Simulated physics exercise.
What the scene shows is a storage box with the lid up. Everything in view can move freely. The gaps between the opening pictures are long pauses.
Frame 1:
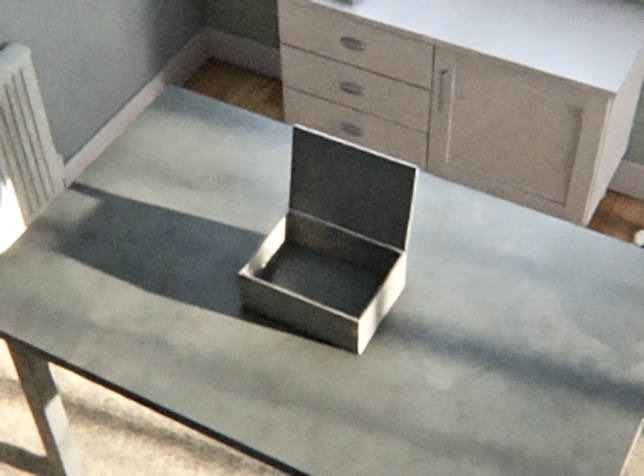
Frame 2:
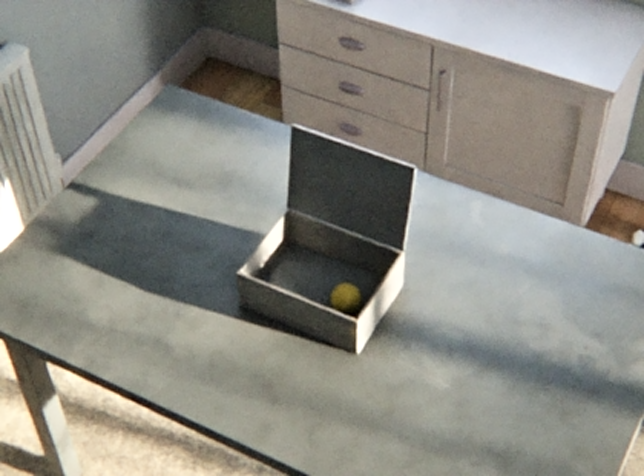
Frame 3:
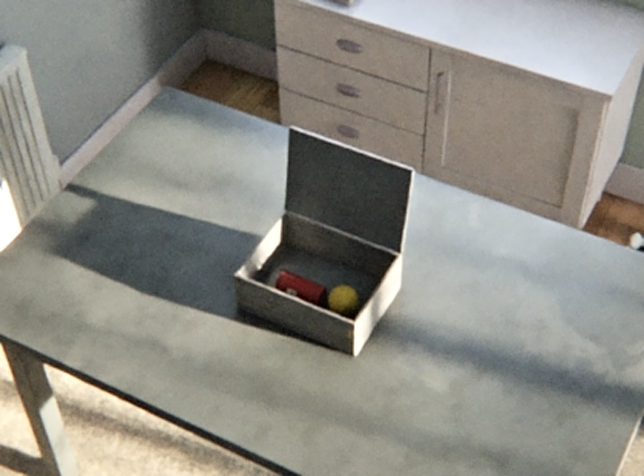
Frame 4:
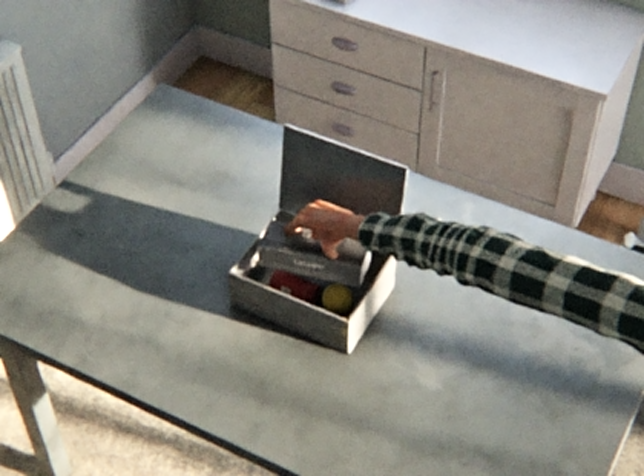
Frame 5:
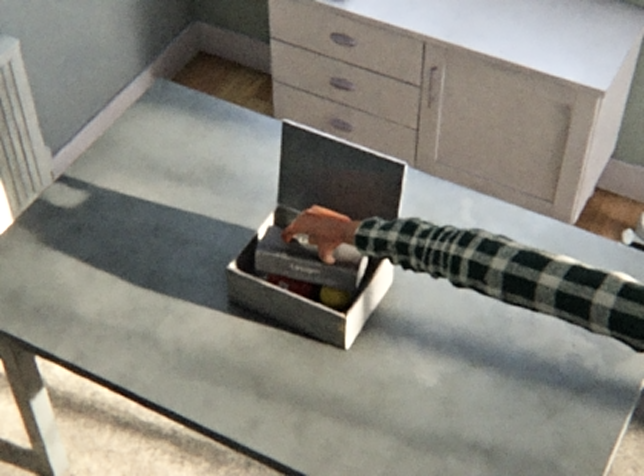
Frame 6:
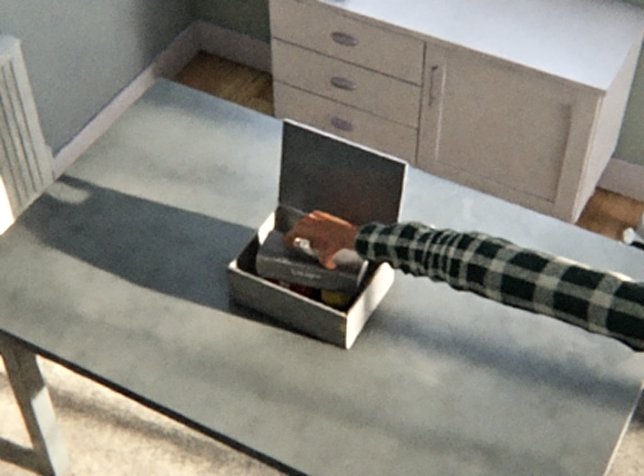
A yellow ball-like lemon, then a red cylindrical object, appear inside an open grey box on a greyish table, seen from above at an angle, with the view shifting very slightly. Pale drawers and a cupboard stand behind, a radiator at left, and sunlight crosses the tabletop. A hand in a dark green-and-white checked sleeve reaches from the right, lowering a grey carton into the box and still gripping it.
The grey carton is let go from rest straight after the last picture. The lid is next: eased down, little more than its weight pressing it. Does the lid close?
Yes.
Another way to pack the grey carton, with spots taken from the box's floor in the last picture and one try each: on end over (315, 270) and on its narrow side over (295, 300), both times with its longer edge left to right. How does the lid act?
Packed the first way the lid is left gaping; packed the second way it lowers fully.
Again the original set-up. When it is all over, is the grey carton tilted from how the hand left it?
Result: The grey carton leans over.
Then, 0.60 s later than the last frame, grey carton on its side near (324, 253); yellow lemon moved a little.
Then, 1.50 s later than the last frame, lid 66° above the rim; grey carton on its side near (324, 253); yellow lemon moved about its own width; red shaker moved a little.
Then, 2.00 s later than the last frame, lid 11° above the rim; grey carton on its side near (324, 253); yellow lemon moved about its own width; red shaker moved a little.
When it is over, lid shut; lying over in the box, grey carton; moved from the start, yellow lemon; red shaker as before. End places, in pixels of the last picture, grey carton near (324, 253).
